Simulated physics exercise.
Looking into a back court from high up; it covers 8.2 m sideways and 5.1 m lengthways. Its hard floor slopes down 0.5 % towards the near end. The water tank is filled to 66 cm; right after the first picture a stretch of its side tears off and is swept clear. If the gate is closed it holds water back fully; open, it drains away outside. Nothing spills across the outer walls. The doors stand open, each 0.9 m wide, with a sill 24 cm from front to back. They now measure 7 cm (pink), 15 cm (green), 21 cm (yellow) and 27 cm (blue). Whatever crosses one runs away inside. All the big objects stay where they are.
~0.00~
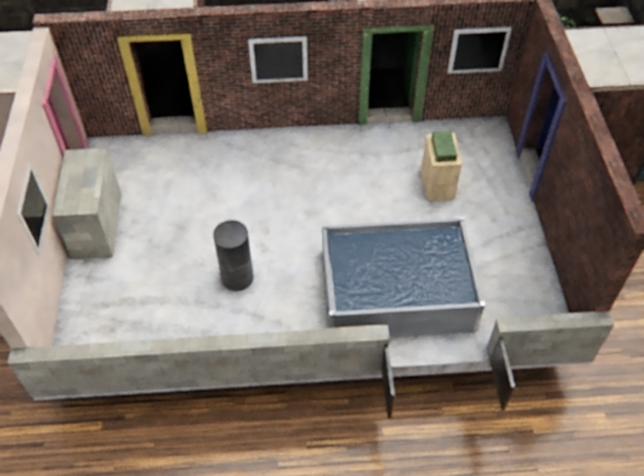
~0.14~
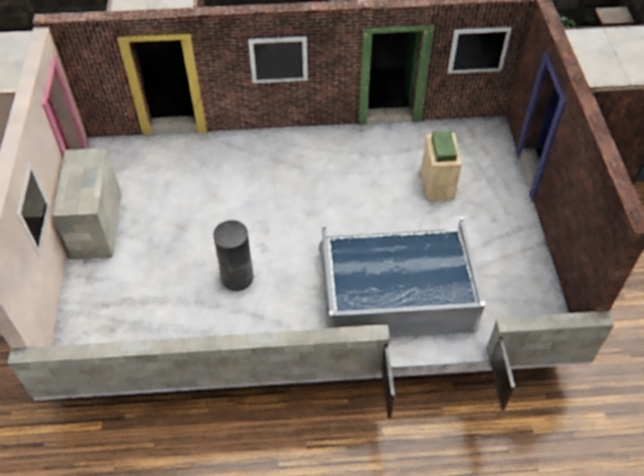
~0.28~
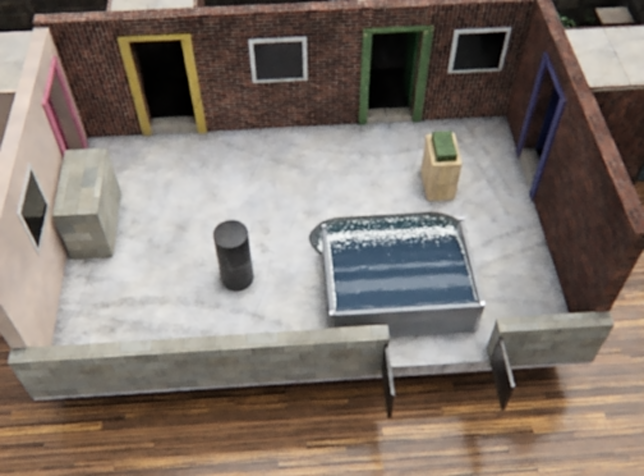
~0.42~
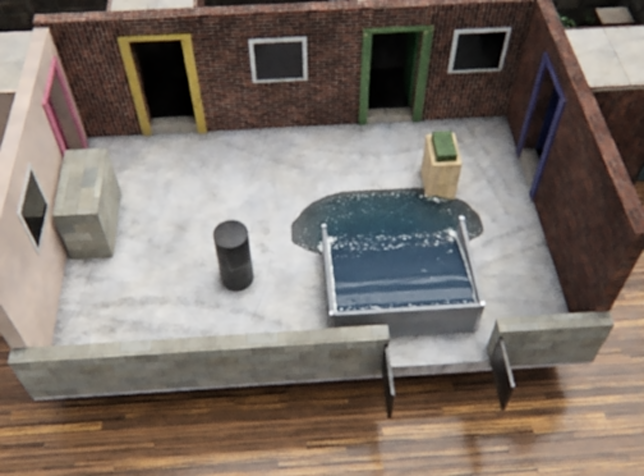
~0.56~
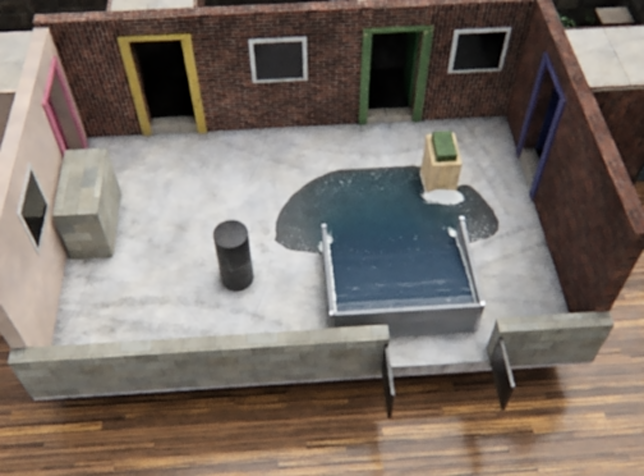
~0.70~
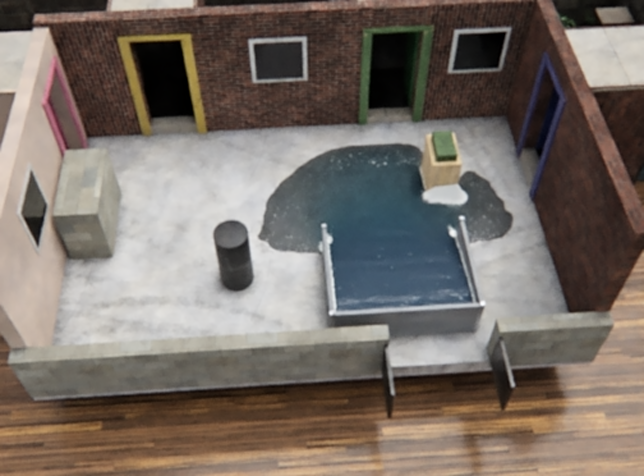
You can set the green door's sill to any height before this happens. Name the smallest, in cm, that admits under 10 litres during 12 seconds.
Close to 33 cm is just enough.
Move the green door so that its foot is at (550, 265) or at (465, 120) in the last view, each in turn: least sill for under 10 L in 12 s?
About 8.5 and 13.5 cm.
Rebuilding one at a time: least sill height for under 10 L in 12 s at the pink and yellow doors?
About 17 cm at pink and 5.5 cm at yellow.
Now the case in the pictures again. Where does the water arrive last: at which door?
Last comes the pink one.
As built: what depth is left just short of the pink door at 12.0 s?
About 3.5 cm.
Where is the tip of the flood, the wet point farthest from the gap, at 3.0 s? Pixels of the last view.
At about (87, 139).
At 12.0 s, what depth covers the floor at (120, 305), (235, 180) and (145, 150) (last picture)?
About 6, 4 and 4 cm.
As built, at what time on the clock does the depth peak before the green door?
Around 1.8 s.
After 1.4 s water covers 35 % of the floor, deepest (39 cm) near (375, 124); 31 cm at the green door, 42 litres in over its 15 cm sill.
After 3.0 s water covers 50 % of the floor, deepest (24 cm) near (493, 118); 22 cm at the green door, 188 litres in over its 15 cm sill.
After 12.0 s water covers 100 % of the floor, deepest (8 cm) near (47, 375); 2 cm at the green door, 201 litres in over its 15 cm sill.
At the green door as built, the water arrived by 0.9 s and peaked near 35 cm at 1.8 s.
With a sill of 29 cm, 28 litres would have come in within the 12 s; with 39 cm, 0 litres. So under 10 litres takes about 33 cm.
